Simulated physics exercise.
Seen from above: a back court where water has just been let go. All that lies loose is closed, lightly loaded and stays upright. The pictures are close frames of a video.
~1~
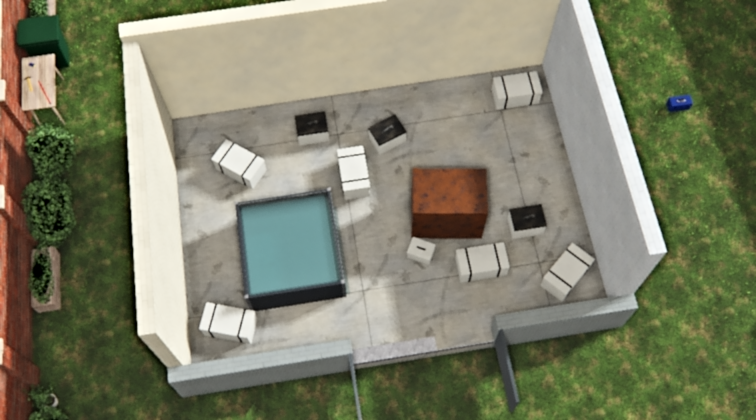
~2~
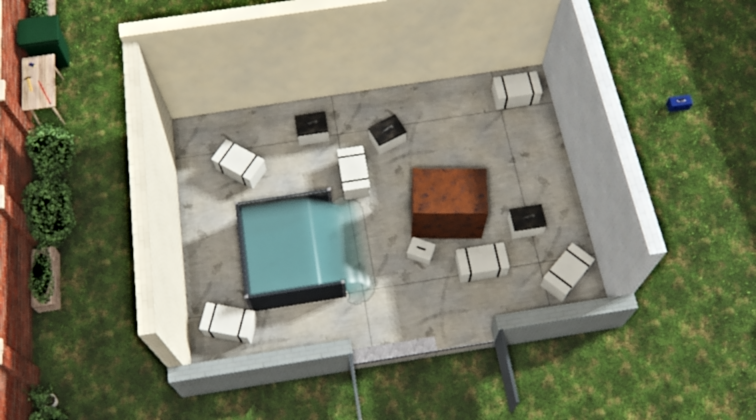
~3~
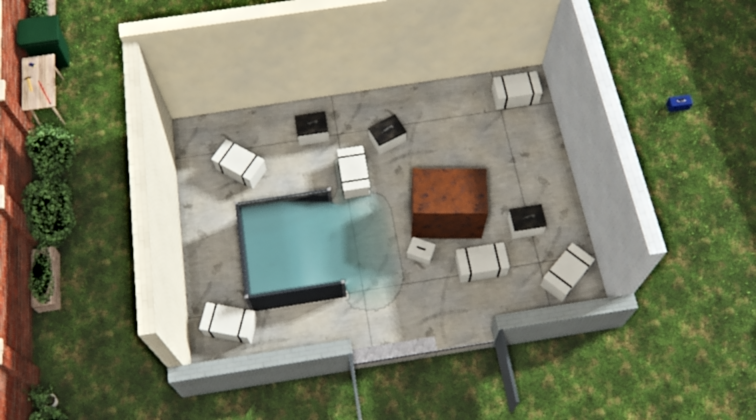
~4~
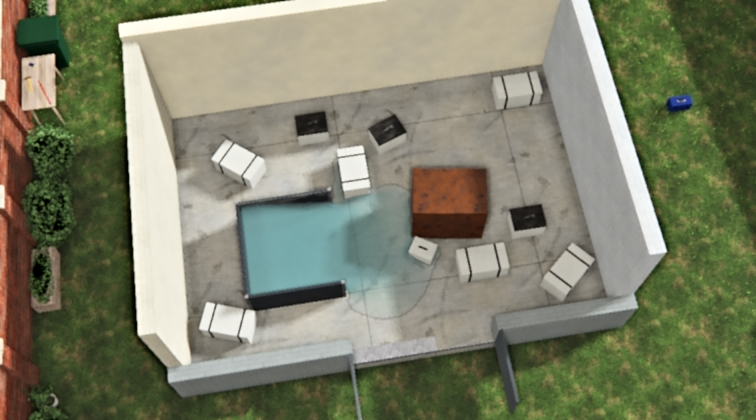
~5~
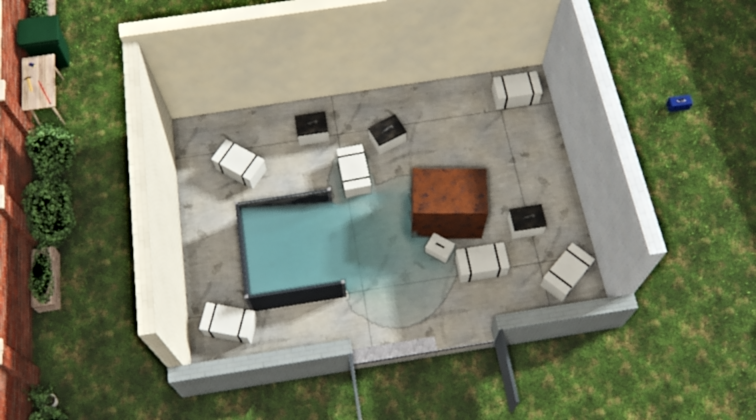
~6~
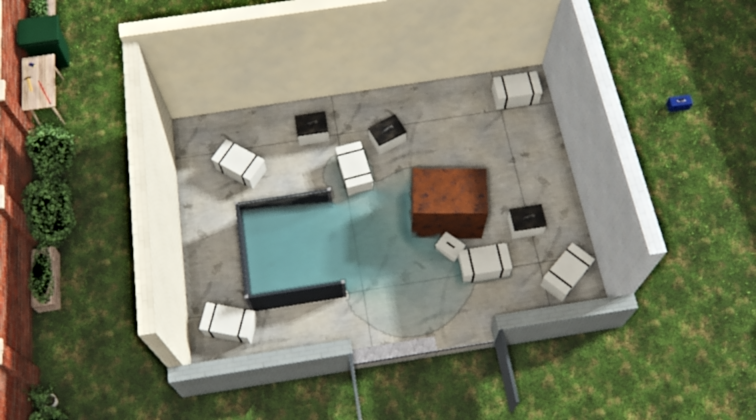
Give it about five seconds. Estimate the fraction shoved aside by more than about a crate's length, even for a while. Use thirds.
It is two thirds or above.
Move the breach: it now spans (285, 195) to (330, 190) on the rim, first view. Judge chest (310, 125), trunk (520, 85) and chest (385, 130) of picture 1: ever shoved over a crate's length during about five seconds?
As listed: That far or more, that far or more, moved that far.
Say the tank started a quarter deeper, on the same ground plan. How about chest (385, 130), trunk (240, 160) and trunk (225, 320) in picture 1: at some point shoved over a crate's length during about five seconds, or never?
As listed: Yes, never so far, not that far.
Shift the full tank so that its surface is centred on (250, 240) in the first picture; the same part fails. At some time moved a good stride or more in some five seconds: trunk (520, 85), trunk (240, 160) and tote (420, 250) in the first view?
In that order: Shifted that much, no, pushed that far.
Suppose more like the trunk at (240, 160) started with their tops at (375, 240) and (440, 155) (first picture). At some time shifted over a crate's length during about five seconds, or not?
In that order: Pushed that far, yes.
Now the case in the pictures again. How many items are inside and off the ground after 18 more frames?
It comes to 5.
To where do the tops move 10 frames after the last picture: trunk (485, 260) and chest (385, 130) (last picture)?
At about (562, 251) and (354, 93).
A moment on, 1 of 10 are well off their spots; 1 afloat.
Next, 4 of 10 are well off their spots; 2 afloat.
Later, 5 of 10 are well off their spots; 5 afloat.
In the end, 7 of 10 are well off their spots, and 7 have been at some point; 6 afloat.
